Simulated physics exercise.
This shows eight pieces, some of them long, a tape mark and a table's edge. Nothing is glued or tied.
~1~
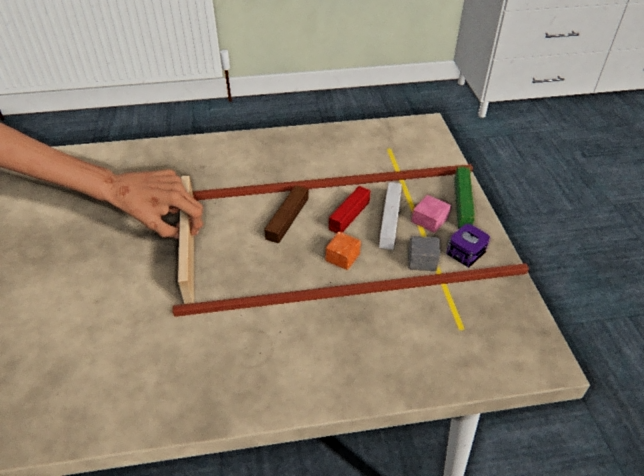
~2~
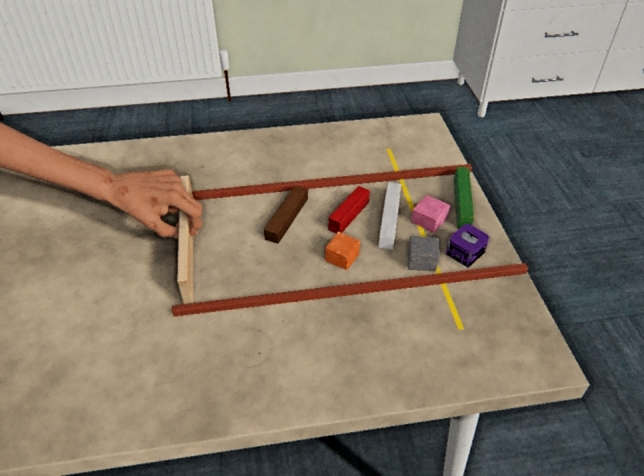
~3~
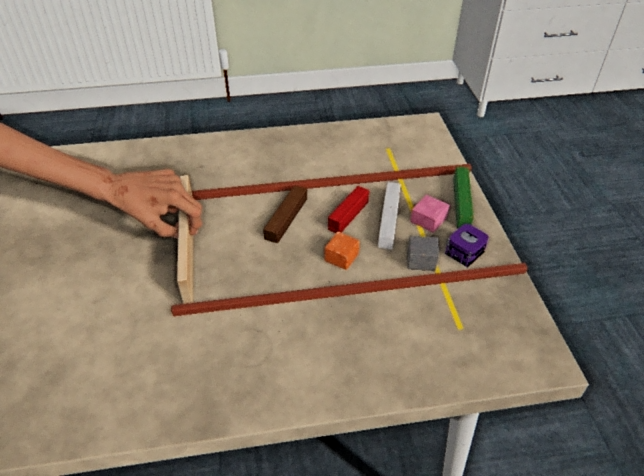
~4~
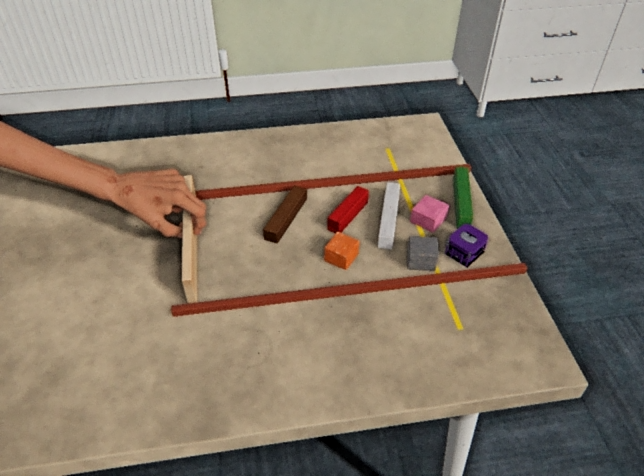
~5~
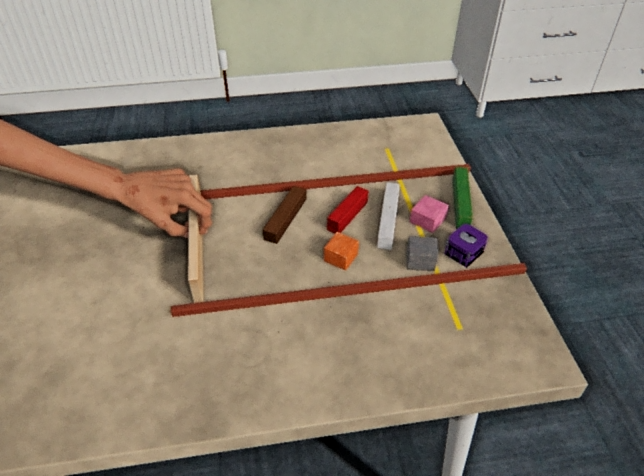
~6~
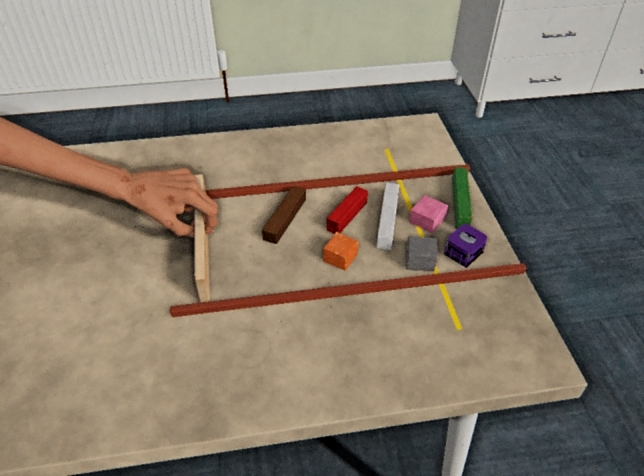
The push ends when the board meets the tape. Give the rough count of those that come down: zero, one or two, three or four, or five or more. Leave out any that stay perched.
Here the number that fall off is zero.
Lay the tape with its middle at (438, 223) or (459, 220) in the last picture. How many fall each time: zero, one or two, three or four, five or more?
Taking them in turn, just one or two; three to four.
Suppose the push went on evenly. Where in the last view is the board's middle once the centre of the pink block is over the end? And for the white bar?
For the pink block at (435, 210), for the white bar at (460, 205).
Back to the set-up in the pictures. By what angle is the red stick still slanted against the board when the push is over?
Roughly 0° out of line.
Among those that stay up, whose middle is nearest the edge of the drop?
That is the green bar.
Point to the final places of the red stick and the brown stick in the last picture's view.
About (432, 200), and the other about (417, 200).
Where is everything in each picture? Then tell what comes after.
Green bar (464, 197); purple case (468, 245); pink block (431, 214); board (187, 237); tape (420, 225), in the first frame.
Purple case (468, 245); brown stick (287, 213), in the second frame.
Pink block (430, 213); board (186, 236), in the third frame.
Green bar (463, 197); red stick (349, 210), in the fourth frame.
Purple case (466, 245); orange block (341, 251), in the fifth frame.
Green bar (462, 197); purple case (466, 246); pink block (428, 214); board (202, 235); tape (417, 225), in the sixth frame.
A little later, none off yet; green bar at rest near (462, 197); purple case at rest near (466, 246); pink block at rest near (428, 214).
When it is over, the number that fall off is zero.
